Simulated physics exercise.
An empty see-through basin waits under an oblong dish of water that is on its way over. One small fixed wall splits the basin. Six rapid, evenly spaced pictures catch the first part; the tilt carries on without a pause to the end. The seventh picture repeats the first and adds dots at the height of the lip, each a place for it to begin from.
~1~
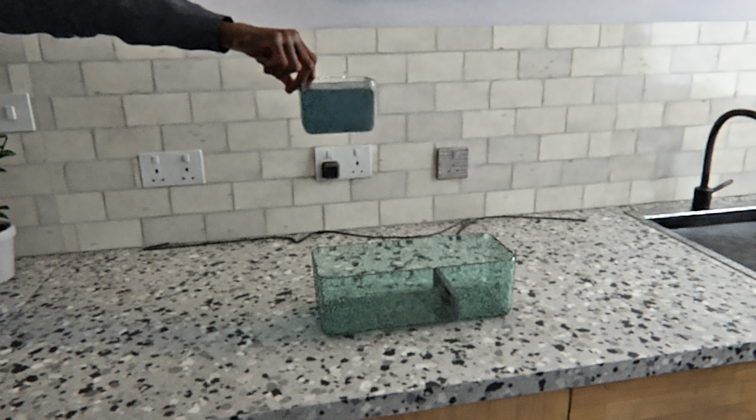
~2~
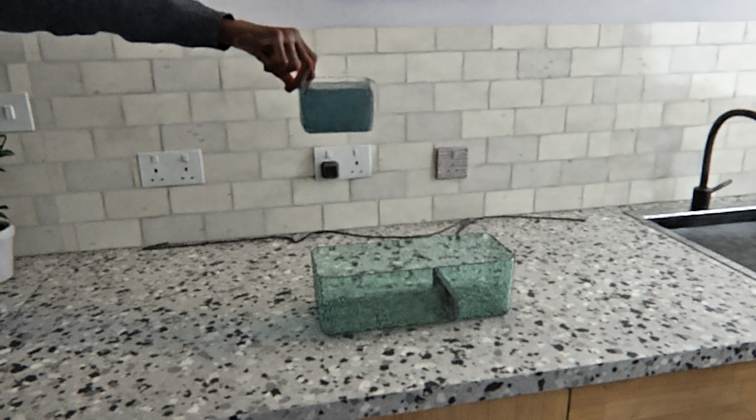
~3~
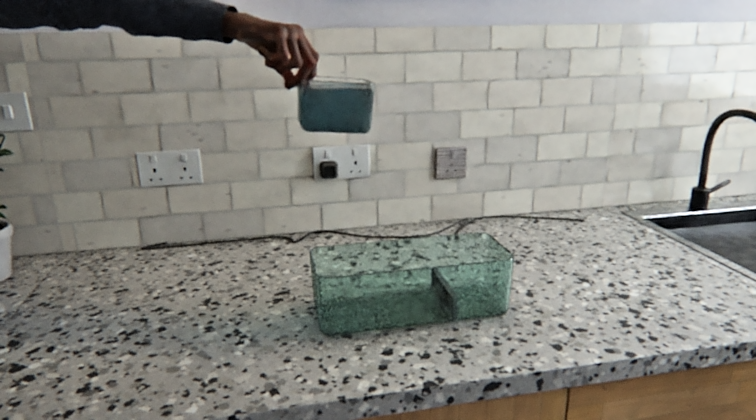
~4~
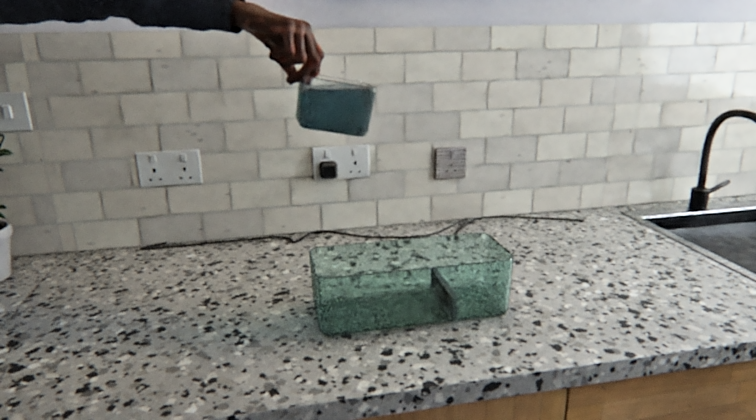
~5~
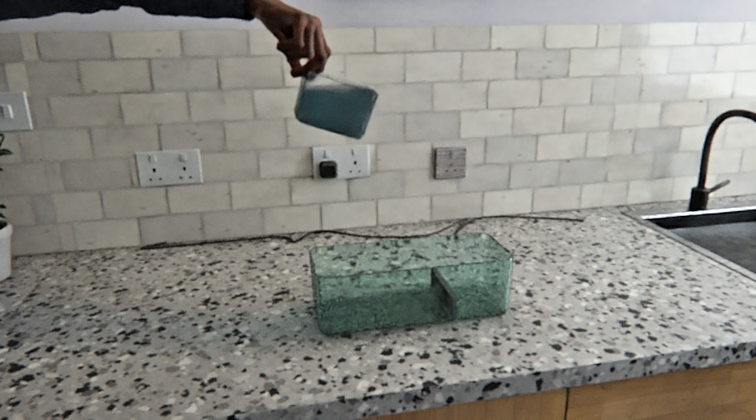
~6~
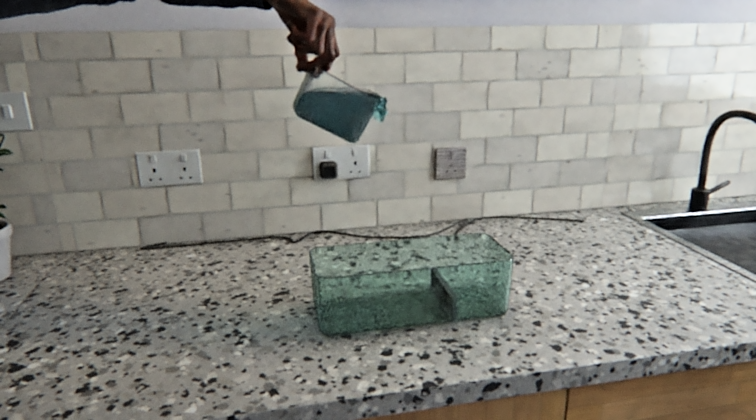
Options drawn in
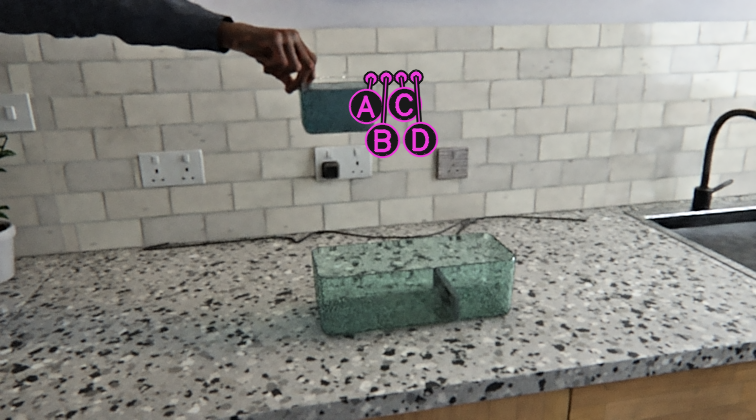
A hand tilts a small clear dish rightward until blue-green water reaches over its lip.
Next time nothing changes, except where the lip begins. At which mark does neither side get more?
B is best.
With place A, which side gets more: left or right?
More ends on the left.
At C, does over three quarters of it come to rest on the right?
No.
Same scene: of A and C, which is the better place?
Here it is place C.
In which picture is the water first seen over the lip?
In picture 5.
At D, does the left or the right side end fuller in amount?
More ends on the right.
On the marked copy, A at (370, 78); B at (386, 78); C at (401, 77); D at (416, 77).
Choosing A, about 84 % ends left of the wall and 12 % right of it; 4 % is lost outside.
Choosing B, about 45 % ends left of the wall and 53 % right of it; 3 % is lost outside.
Choosing C, about 31 % ends left of the wall and 66 % right of it; 3 % is lost outside.
Choosing D, about 16 % ends left of the wall and 82 % right of it; 3 % is lost outside.
